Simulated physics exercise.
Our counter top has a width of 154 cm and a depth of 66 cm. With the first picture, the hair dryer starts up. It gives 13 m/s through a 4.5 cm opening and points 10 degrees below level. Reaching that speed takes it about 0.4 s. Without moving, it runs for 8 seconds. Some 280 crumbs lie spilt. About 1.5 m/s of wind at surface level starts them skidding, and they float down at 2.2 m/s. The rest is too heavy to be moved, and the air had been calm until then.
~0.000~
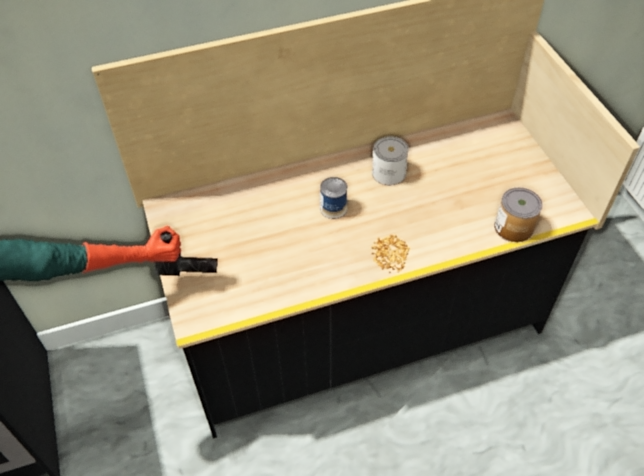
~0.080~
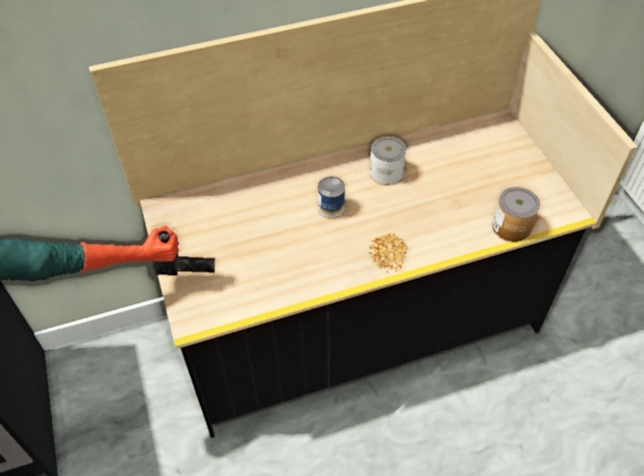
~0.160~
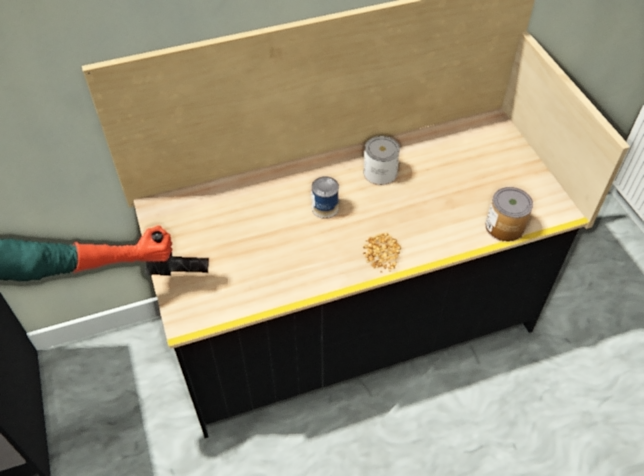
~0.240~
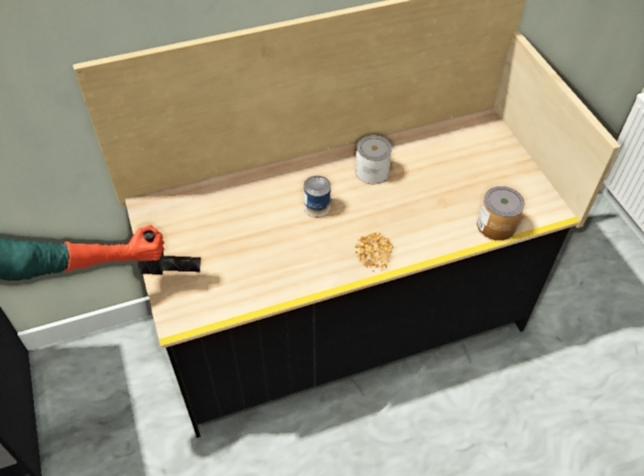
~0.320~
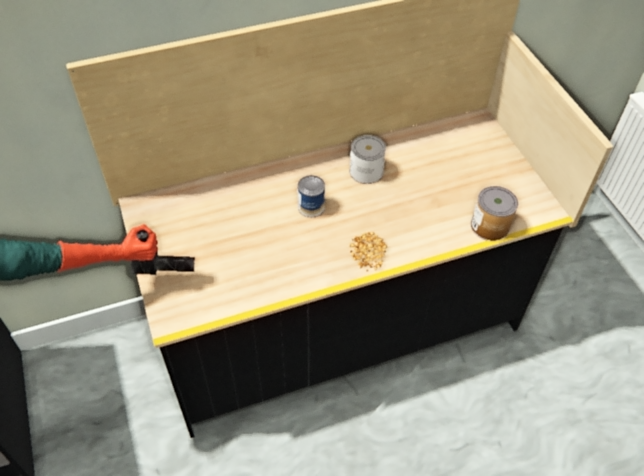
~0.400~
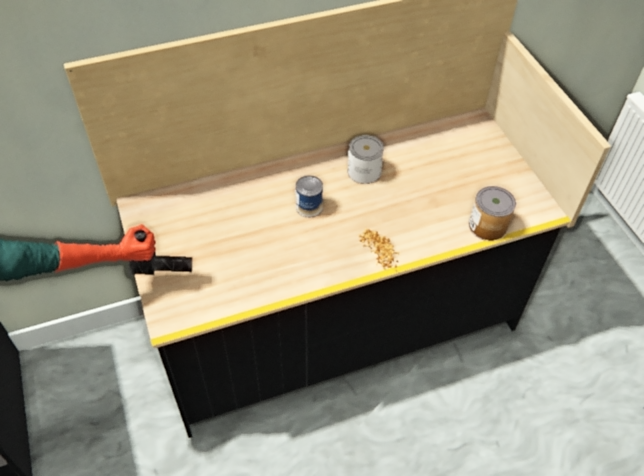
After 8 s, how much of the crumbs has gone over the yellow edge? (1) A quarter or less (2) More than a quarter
More than a quarter.
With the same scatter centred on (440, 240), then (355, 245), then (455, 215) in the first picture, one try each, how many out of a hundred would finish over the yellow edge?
40, 5 and 5 in a hundred, respectively.
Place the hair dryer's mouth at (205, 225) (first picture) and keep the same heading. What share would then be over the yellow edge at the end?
That would come to roughly 100 %.
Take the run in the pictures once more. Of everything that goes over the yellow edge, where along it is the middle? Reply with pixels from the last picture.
The middle of the crossings lies near (453, 256) in the last picture.
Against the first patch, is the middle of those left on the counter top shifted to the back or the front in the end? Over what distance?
It has moved to the far side by around 15 cm.
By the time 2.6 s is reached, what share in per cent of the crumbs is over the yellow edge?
I'd put it at about 40 percent.
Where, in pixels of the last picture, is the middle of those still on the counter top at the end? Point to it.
Look near pixel (527, 176) of the last view.
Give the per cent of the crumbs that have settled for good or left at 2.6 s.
Estimate: Close to 60 %.
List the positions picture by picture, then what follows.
In the first frame, the middle of the crumbs is near (392, 254), none has stirred yet and the mouth of the hair dryer is at (218, 266).
In the second frame, the middle of the crumbs is near (386, 251), none has stirred yet and the yellow edge is centred on (399, 280).
In the third frame, the middle of the crumbs is near (379, 251), none has stirred yet, the top of a tin is at (325, 186) and the top of a tin is at (383, 148).
In the fourth frame, the middle of the crumbs is near (371, 250) and none has stirred yet.
In the fifth frame, the middle of the crumbs is near (365, 250) and none has stirred yet.
In the sixth frame, the middle of the crumbs is near (380, 248), the farthest in sight from the hair dryer is at (398, 253) and about 80 % have left their places.
After 1.6 s, 38 % are over the yellow edge; the middle of those still in play is near (527, 177); 51 % have settled or left.
After 2.6 s, 40 % are over the yellow edge; the middle of those still in play is near (527, 177); 56 % have settled or left.
After 4.4 s, 41 % are over the yellow edge; the middle of those still in play is near (527, 177); 62 % have settled or left.
After 8.0 s, at the end, 42 % are over the yellow edge; the middle of those still in play is near (527, 176).
